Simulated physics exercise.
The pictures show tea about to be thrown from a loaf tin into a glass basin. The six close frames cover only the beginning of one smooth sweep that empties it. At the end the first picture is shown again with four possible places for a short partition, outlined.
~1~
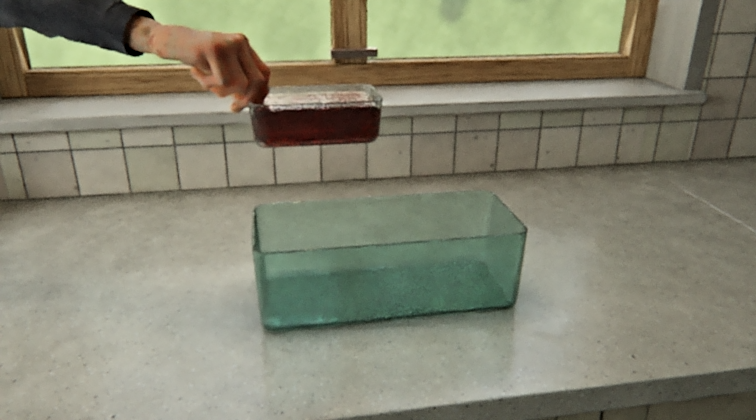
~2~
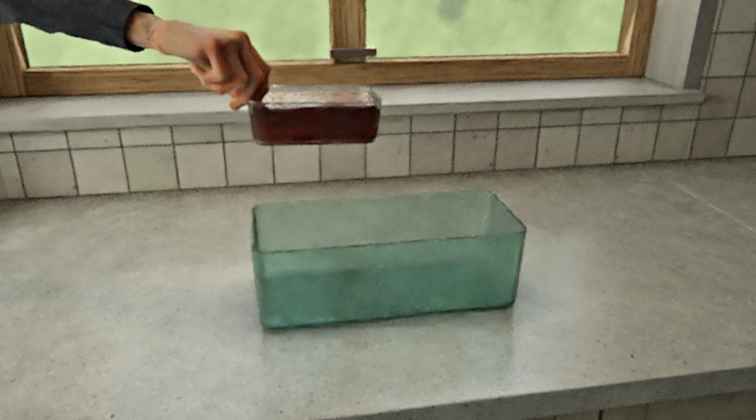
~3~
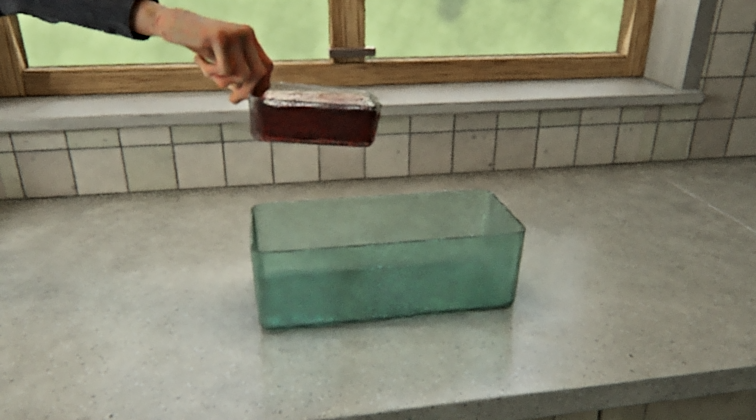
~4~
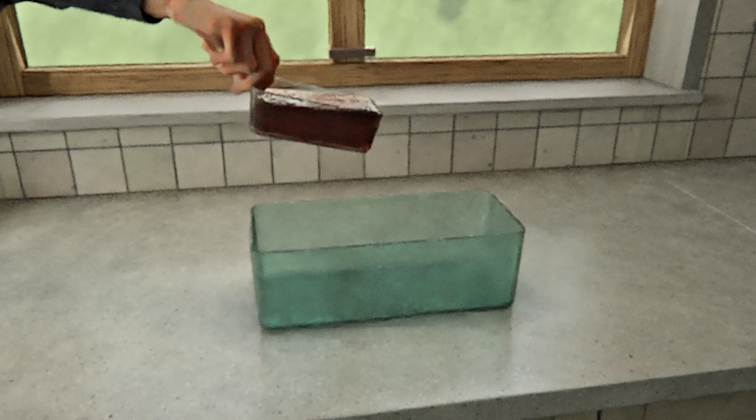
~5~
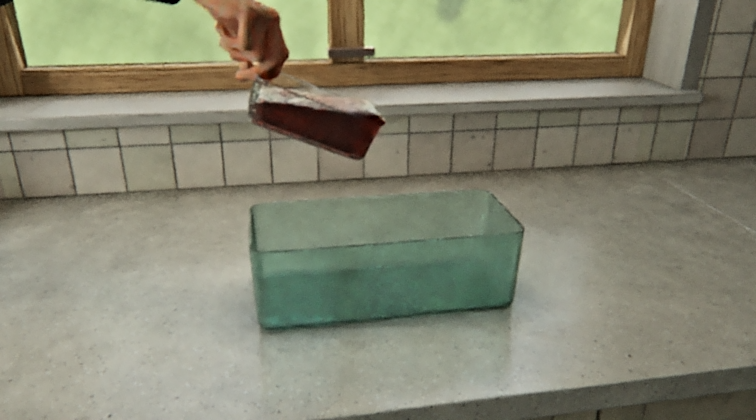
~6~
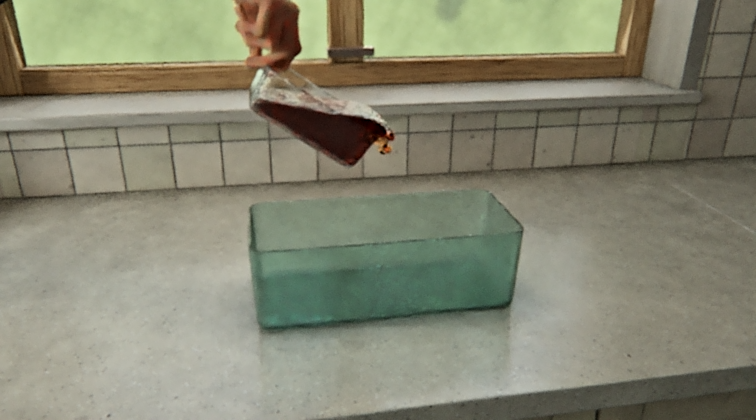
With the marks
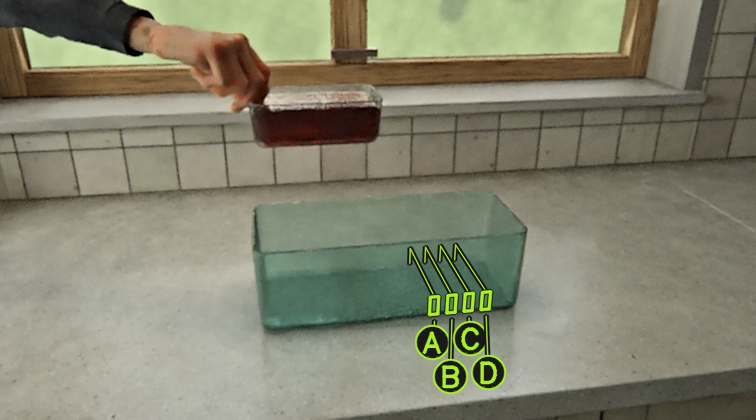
A hand in a dark sleeve holds a small clear container of dark red liquid above a long, green-tinted glass basin on a grey counter, seen from slightly above by a still camera. Behind are pale tiles and a wooden-framed window with blurred green outside. The container stays level, then its right end tilts steadily downward as the hand rises, and reddish-brown drops emerge over its lip.
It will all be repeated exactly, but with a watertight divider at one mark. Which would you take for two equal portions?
A works best here.
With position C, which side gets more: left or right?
The left one.
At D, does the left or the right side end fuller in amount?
The left side.
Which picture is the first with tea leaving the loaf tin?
Picture 5.
On the marked copy, A at (434, 320); B at (451, 319); C at (469, 317); D at (486, 315).
If A is chosen, about 50 % ends left of the wall and 47 % right of it; 3 % is lost outside.
If B is chosen, about 71 % ends left of the wall and 24 % right of it; 6 % is lost outside.
If C is chosen, about 79 % ends left of the wall and 18 % right of it; 3 % is lost outside.
If D is chosen, about 77 % ends left of the wall and 19 % right of it; 4 % is lost outside.
